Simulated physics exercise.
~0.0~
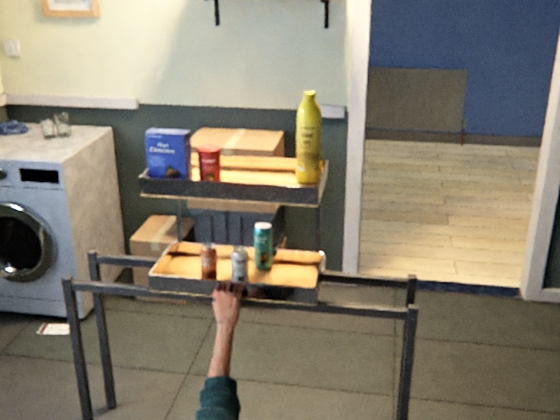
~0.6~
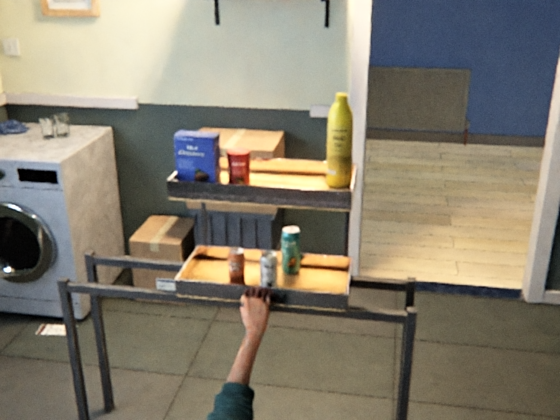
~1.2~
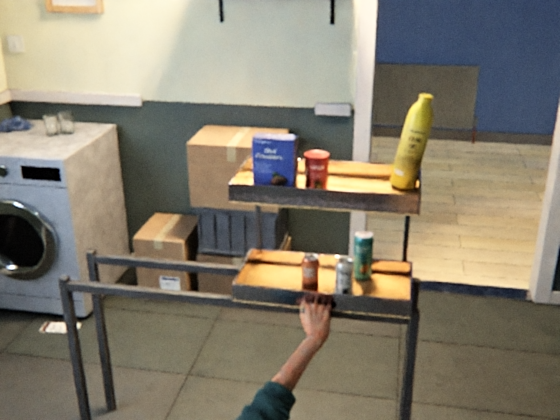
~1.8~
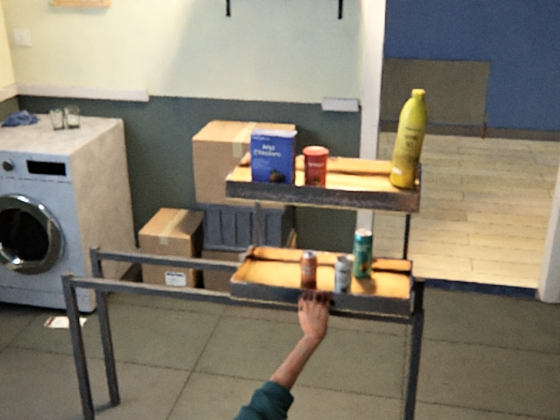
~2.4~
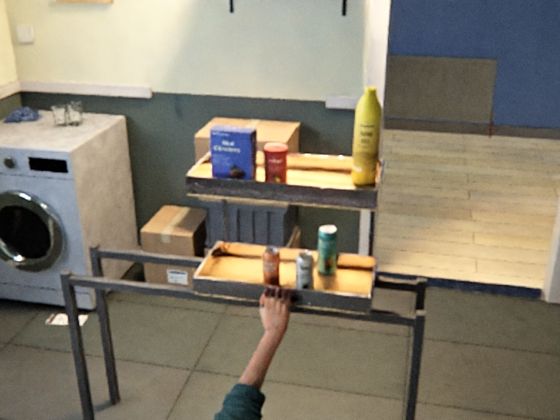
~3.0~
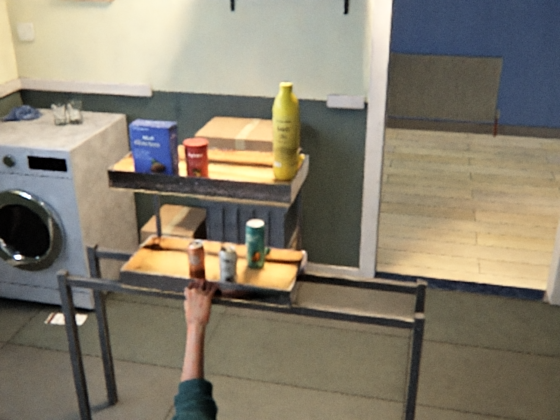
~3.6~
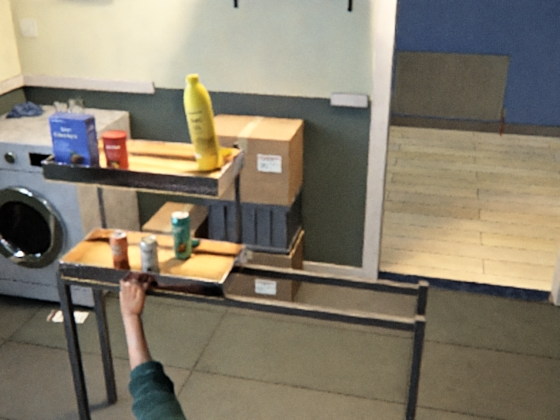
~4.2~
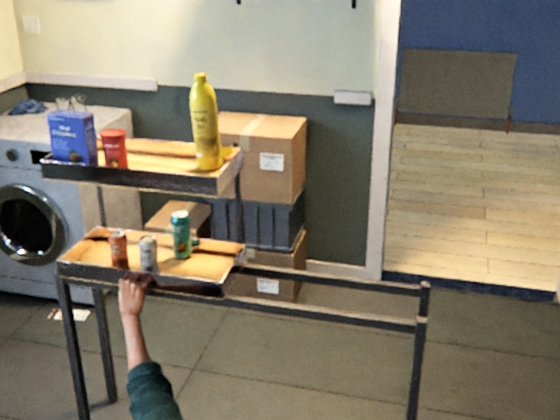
A hand sliding a two-tier tray of groceries right, then left, the yellow bottle tilting at each end but finishing upright.
